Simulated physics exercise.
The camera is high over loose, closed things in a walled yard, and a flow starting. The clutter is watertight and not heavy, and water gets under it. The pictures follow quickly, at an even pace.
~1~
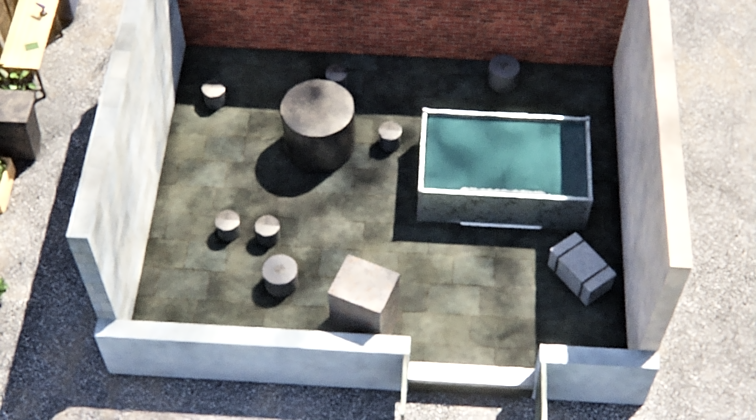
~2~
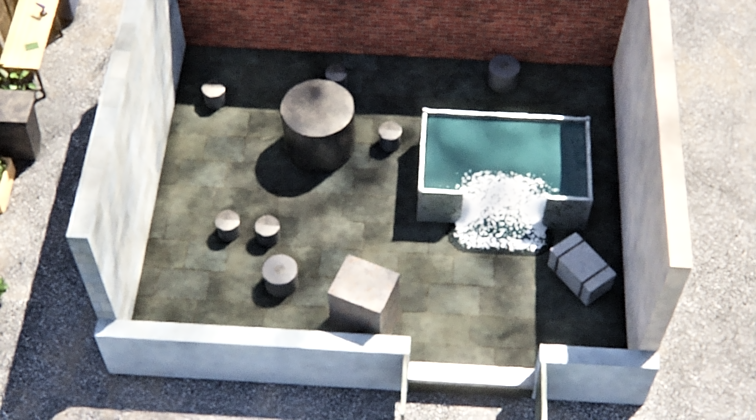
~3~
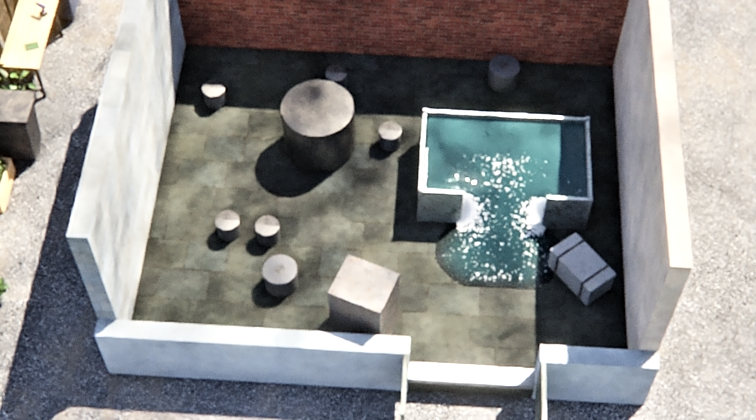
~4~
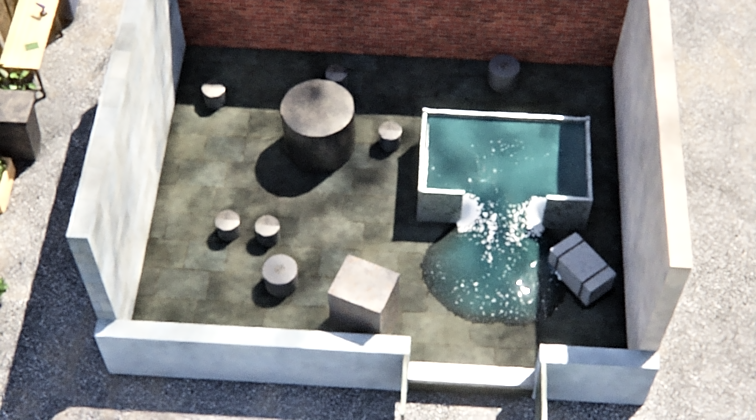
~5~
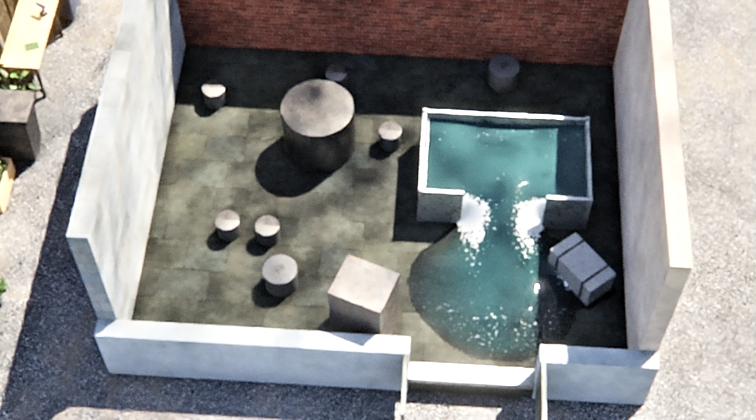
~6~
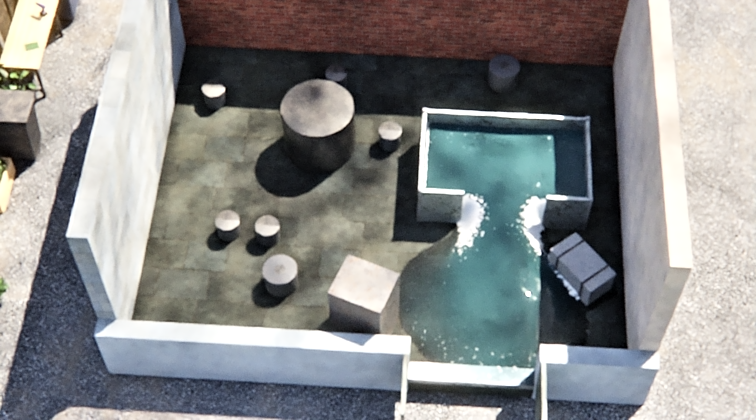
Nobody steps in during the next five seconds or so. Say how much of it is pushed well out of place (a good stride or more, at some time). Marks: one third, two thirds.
Share: Less than a third.
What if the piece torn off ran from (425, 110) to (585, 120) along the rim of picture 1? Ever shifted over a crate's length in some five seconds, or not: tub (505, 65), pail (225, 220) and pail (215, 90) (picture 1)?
One after the other: That far or more, short of that, moved that far.
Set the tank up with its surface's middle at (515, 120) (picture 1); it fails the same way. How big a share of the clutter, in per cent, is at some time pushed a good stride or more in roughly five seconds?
Close to 10 %.
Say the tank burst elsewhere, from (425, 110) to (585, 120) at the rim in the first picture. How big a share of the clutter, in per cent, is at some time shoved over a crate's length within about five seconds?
I make it 50 per cent.
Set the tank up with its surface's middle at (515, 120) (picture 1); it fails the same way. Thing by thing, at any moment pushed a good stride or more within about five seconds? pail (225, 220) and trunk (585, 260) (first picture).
One after the other: Less than that, shifted that much.
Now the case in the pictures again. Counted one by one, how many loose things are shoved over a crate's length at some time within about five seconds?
It comes to 0.
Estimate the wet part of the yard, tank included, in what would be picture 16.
I make it 35 per cent.
A moment on, 0 of 8 are well off their spots; 0 afloat.
Next, 0 of 8 are well off their spots; 0 afloat.
Later, 0 of 8 are well off their spots; 1 afloat.
In the end, 0 of 8 are well off their spots, and 0 have been at some point; 1 afloat.
